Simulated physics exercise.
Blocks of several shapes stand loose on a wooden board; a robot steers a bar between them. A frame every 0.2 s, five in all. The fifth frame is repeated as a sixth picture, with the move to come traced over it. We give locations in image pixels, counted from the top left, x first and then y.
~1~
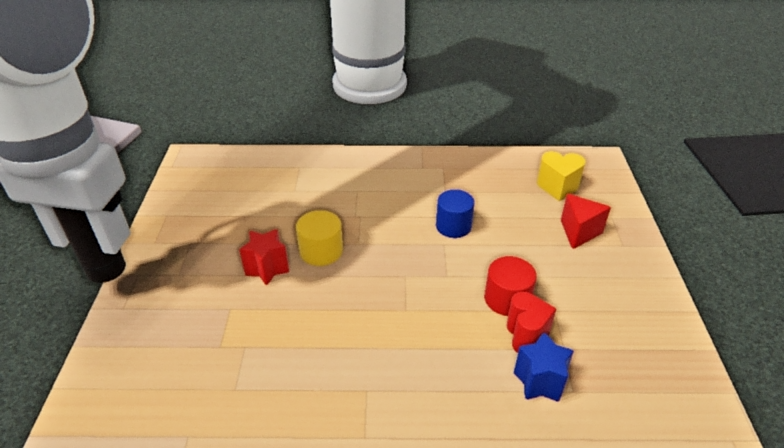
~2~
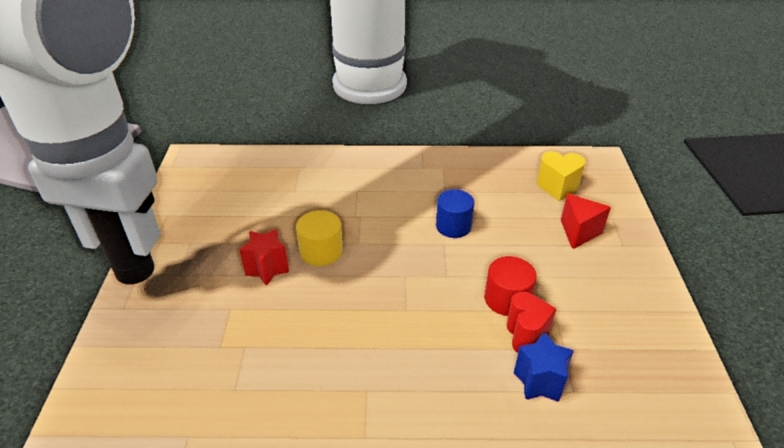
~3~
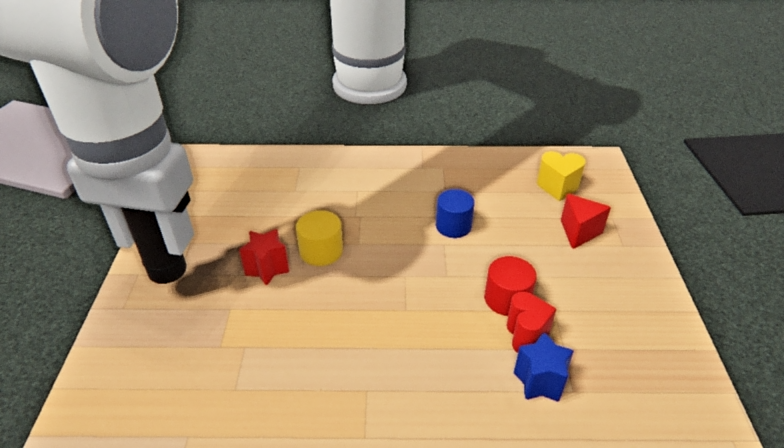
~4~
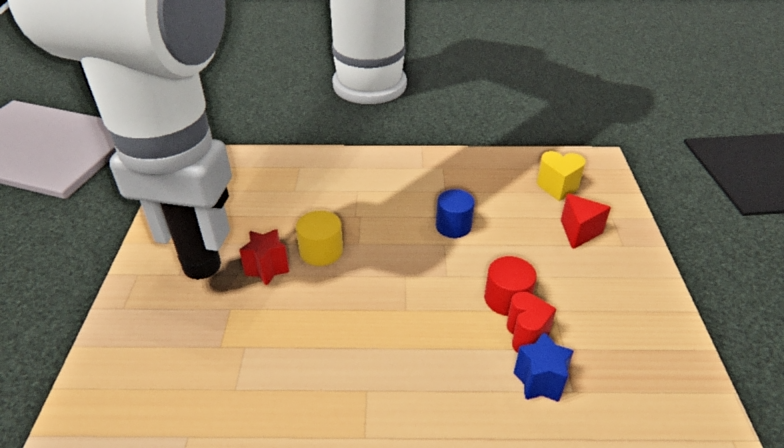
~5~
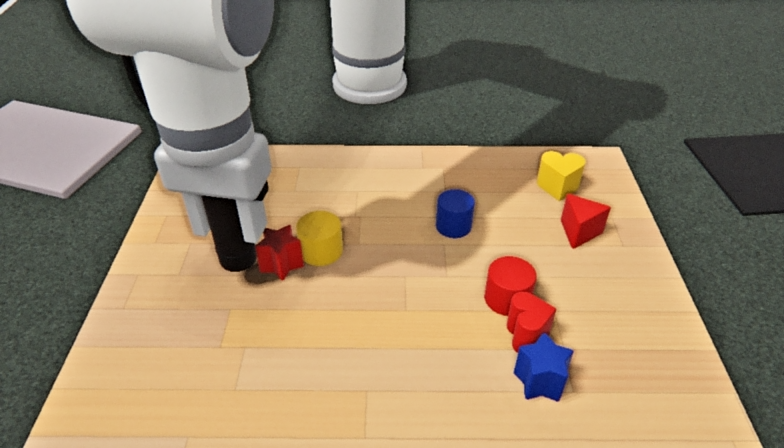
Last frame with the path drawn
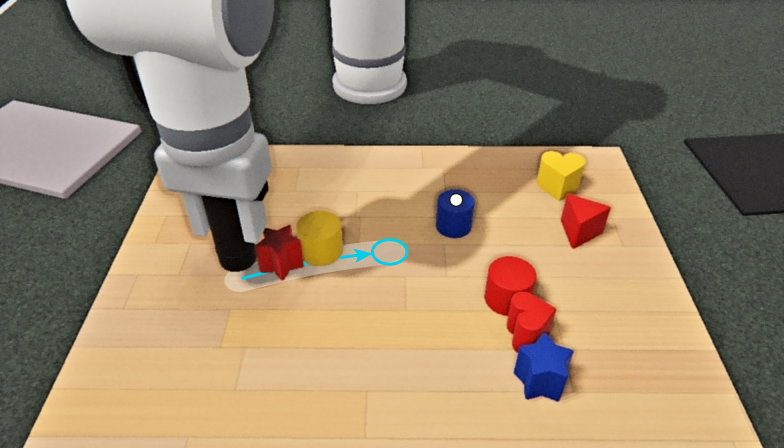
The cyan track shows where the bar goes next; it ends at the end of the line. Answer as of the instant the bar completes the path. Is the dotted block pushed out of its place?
No
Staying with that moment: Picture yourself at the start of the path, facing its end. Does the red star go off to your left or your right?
It is displaced to the left.
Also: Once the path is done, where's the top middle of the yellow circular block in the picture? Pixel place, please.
It comes to (401, 182).
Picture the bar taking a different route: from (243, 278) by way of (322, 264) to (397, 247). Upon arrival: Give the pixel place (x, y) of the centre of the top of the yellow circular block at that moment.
If I read the scene right, the answer is (394, 179).
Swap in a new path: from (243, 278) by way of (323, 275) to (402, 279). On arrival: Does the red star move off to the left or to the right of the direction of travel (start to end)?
Facing from start to end, it shifts left.
The drawn path runs from (243, 278) through (317, 261) to (390, 252); the dot is on the blue circular block.
What follows on the original path. One third of the way, bar at (291, 248); red star at (326, 224); yellow circular block at (359, 210).
Two thirds of the way, bar at (341, 239); red star at (370, 213), turned 30° anticlockwise; yellow circular block at (391, 193).
At the end, bar at (390, 234); red star at (404, 205), turned 70° anticlockwise; yellow circular block at (401, 182); blue circular block not moved.
